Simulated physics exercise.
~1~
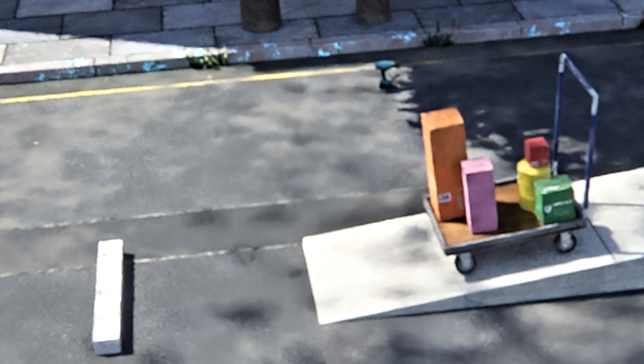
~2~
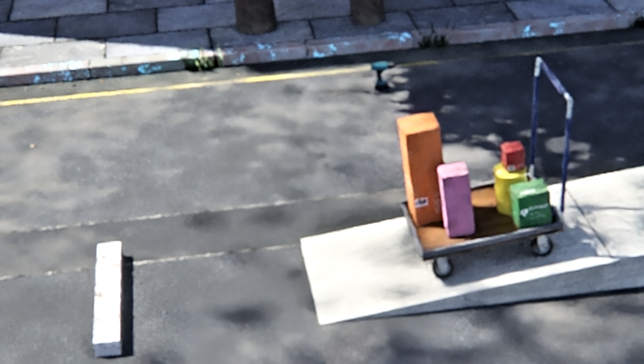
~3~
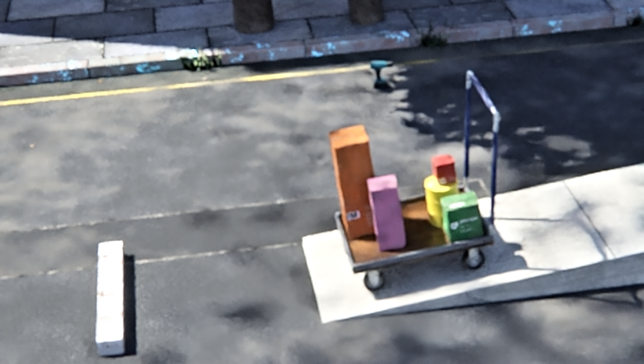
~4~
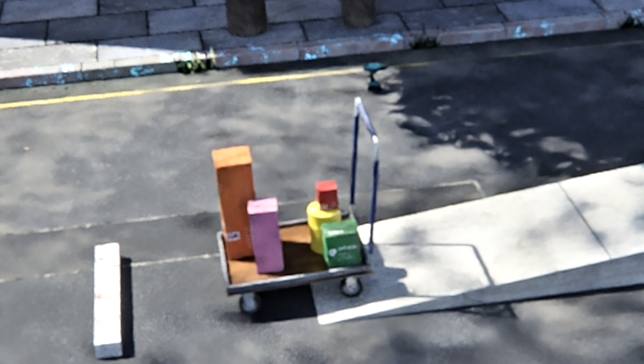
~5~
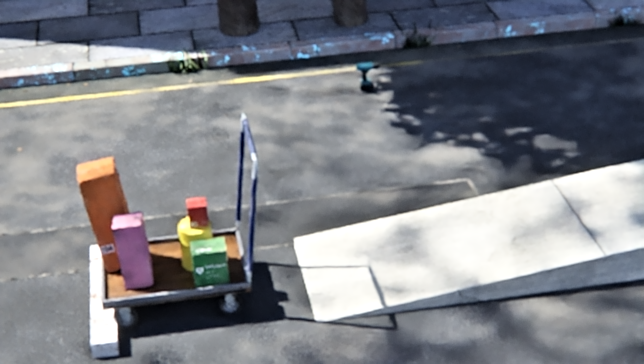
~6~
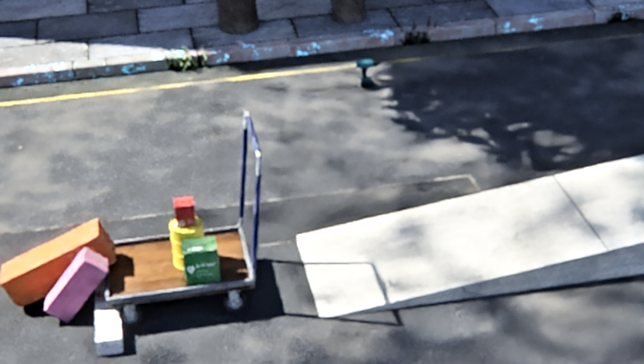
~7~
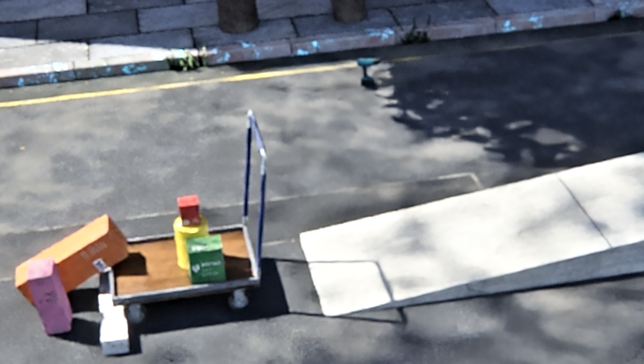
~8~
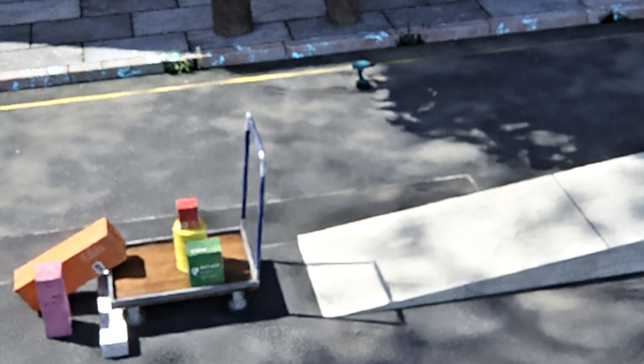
Loaded trolley rolling left down a ramp and stopping at a kerb, orange and pink boxes toppling off, the rest staying upright.
